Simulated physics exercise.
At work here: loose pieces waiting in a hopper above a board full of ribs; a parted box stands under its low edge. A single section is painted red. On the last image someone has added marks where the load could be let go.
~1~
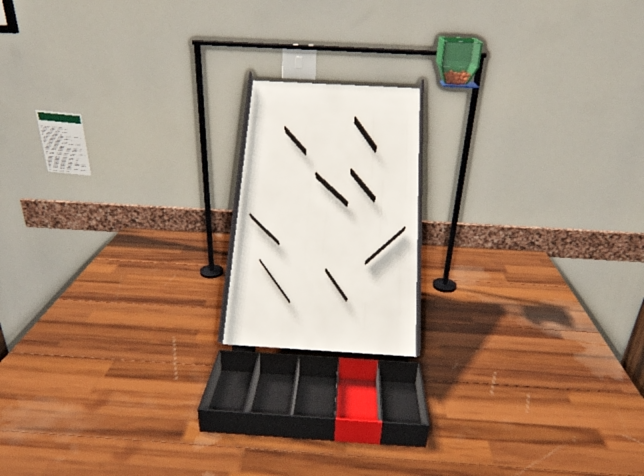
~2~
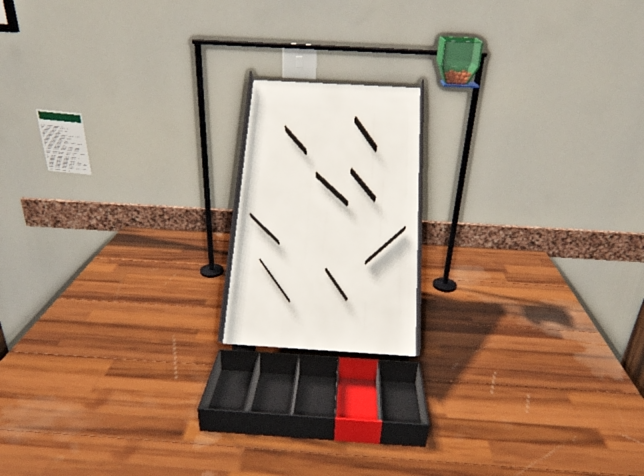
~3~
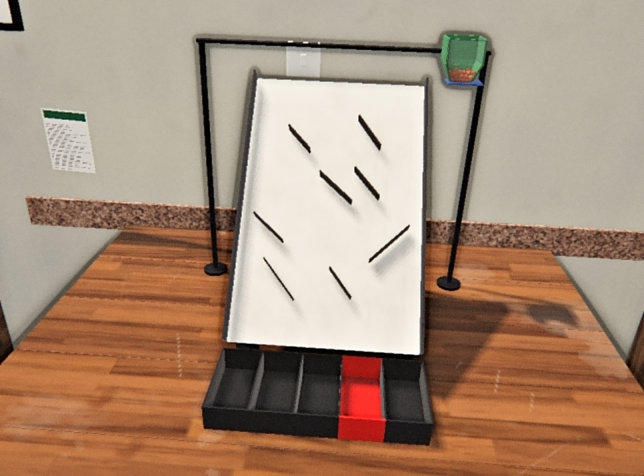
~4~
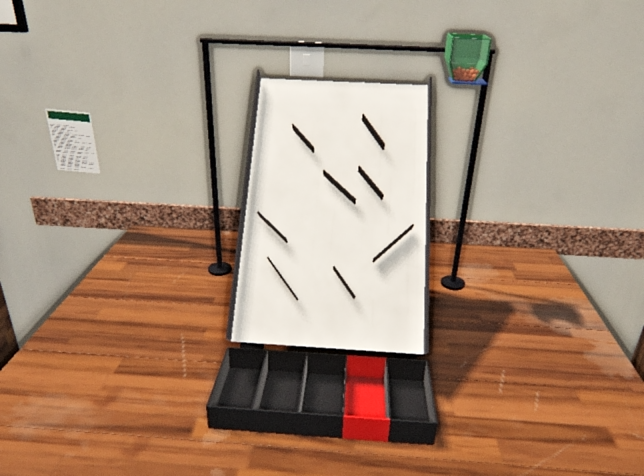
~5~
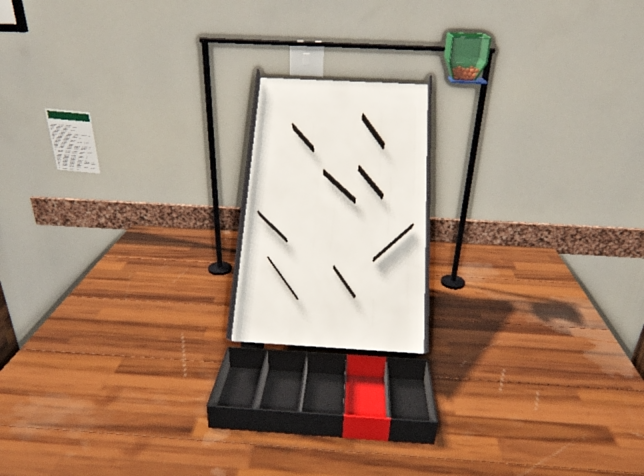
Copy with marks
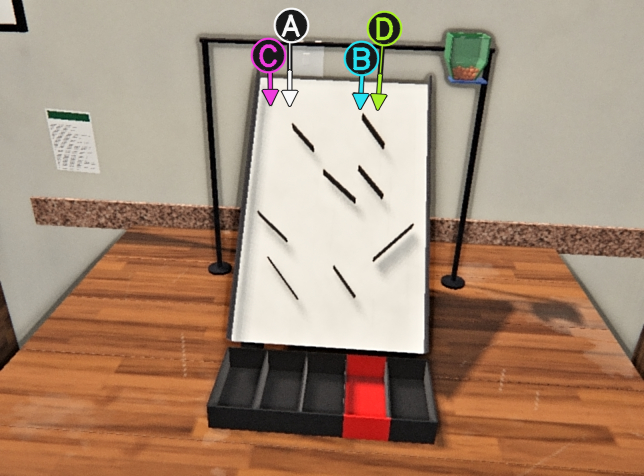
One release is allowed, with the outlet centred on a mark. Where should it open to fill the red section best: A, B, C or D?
Mark B.
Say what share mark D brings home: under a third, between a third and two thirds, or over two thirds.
It is between a third and two thirds.
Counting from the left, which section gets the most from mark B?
It is the fourth one.
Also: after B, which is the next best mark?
It is D.
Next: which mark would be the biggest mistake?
C.
On the marked copy, mark A meets the board at (289, 100); mark B meets the board at (360, 103); mark C meets the board at (270, 99); mark D meets the board at (378, 104).
If A is chosen, about a quarter in the red section, about half in other sections, a stray few held on the board, a small part outside the box.
If B is chosen, about two thirds in the red section, about a quarter in other sections, a small part outside the box.
If C is chosen, a small part in the red section, most in other sections, a small part outside the box.
If D is chosen, about half in the red section, about a third in other sections, a small part outside the box.
